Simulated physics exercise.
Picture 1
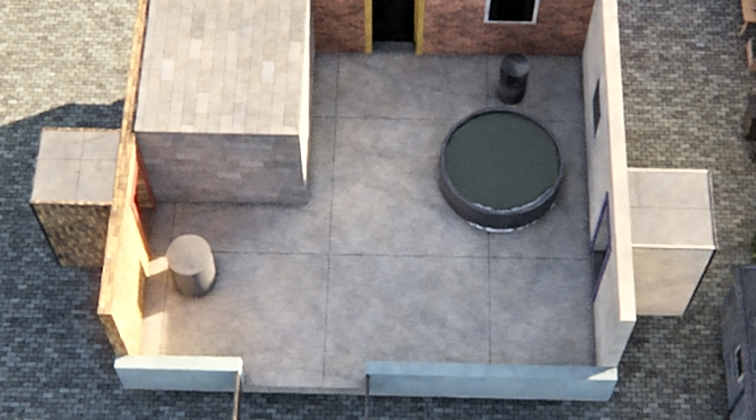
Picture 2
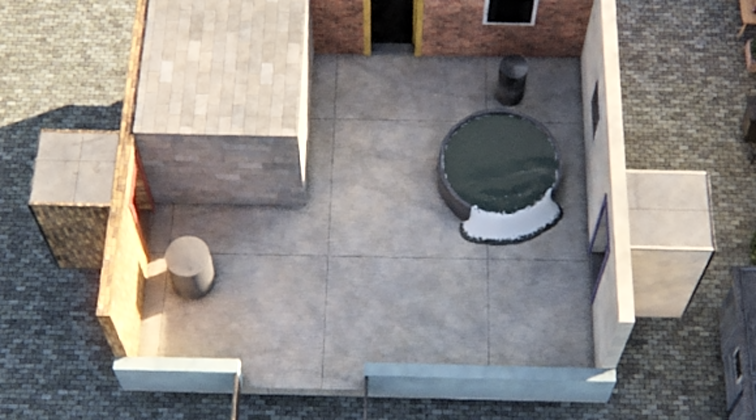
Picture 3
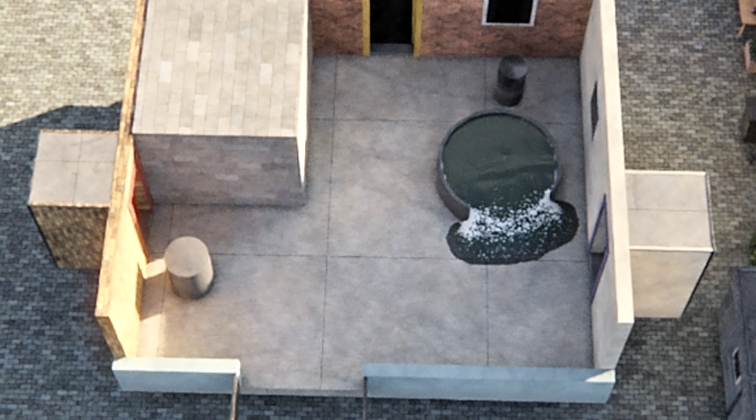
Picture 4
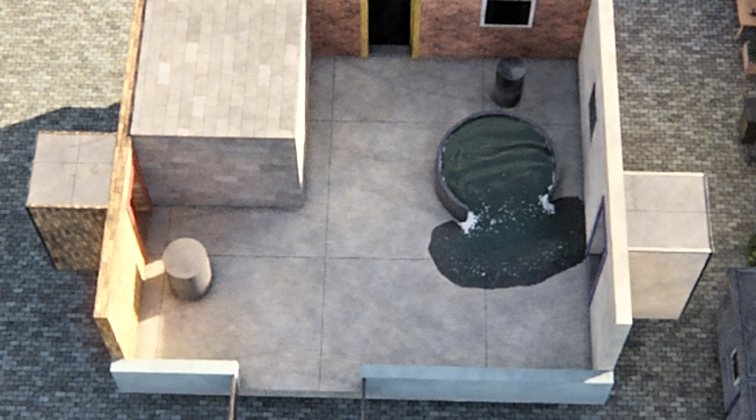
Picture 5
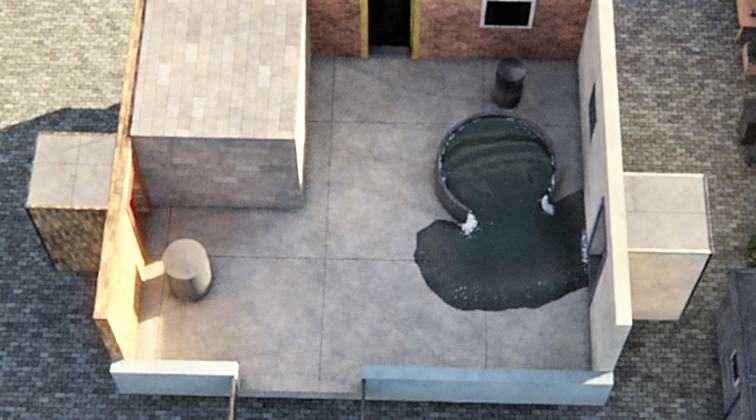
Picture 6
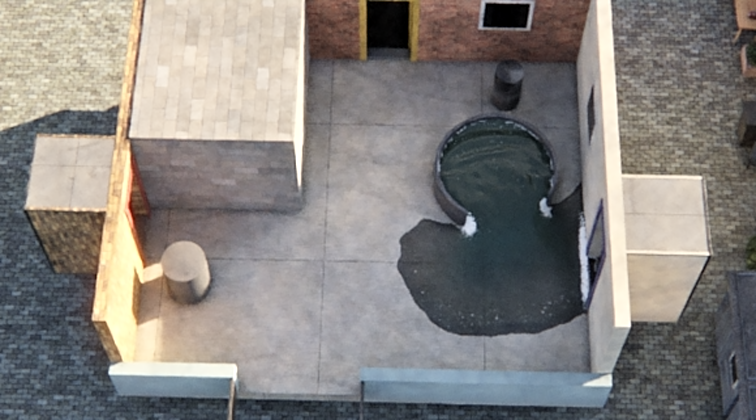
In a walled yard seen from above, a round pool of dark water gave way at its front, and the water poured out in a white froth, then spread across the paving as a widening dark puddle.
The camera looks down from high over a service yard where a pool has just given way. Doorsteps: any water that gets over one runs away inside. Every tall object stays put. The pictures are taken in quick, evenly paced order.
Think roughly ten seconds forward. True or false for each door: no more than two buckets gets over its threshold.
The yellow door - true; the red door - true; the blue door - true.
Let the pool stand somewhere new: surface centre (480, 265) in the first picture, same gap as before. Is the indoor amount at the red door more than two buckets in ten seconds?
The red door falls short of it.
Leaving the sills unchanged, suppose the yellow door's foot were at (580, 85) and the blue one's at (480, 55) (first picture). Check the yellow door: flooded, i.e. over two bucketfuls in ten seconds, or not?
Outcome for the yellow door: Not exceeded.
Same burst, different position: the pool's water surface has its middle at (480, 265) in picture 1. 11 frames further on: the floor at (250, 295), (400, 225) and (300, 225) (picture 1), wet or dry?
First spot stays unwetted, second spot stays unwetted, third spot stays unwetted.
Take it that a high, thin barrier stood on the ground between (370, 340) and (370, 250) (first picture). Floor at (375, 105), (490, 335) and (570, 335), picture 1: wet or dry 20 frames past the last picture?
In turn: Dry, flooded, under water.
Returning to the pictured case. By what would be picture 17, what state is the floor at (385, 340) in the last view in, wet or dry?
By then I'd expect it to be inundated.
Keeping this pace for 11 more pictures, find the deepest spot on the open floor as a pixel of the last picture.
I'd point to about (582, 386).
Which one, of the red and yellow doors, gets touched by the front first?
That's the red-painted one.
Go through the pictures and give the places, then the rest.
The first picture shows the pool at (502, 162) is whole and still.
In the second picture, the front is at (559, 209), out from the gap at (515, 223).
In the third picture, the front is at (451, 241), out from the gap at (514, 225).
In the fourth picture, water pours out at (512, 226) and has run to (434, 251).
In the fifth picture, water pours out at (512, 227) and has run to (453, 302).
In the sixth picture, the front is at (435, 319), out from the gap at (510, 229).
A moment on, water covers 25 % of the floor; the yellow door not reached, the red door not reached, the blue door wet at the sill, nothing in.
Next, water covers 30 % of the floor; the yellow door not reached, the red door not reached, the blue door under two buckets in.
Then, water covers 35 % of the floor; the yellow door not reached, the red door not reached, the blue door under two buckets in.
Later, water covers 70 % of the floor; the yellow door not reached, the red door wet at the sill, nothing in, the blue door under two buckets in.
In the end, water covers 80 % of the floor; the yellow door not reached, the red door wet at the sill, nothing in, the blue door under two buckets in.
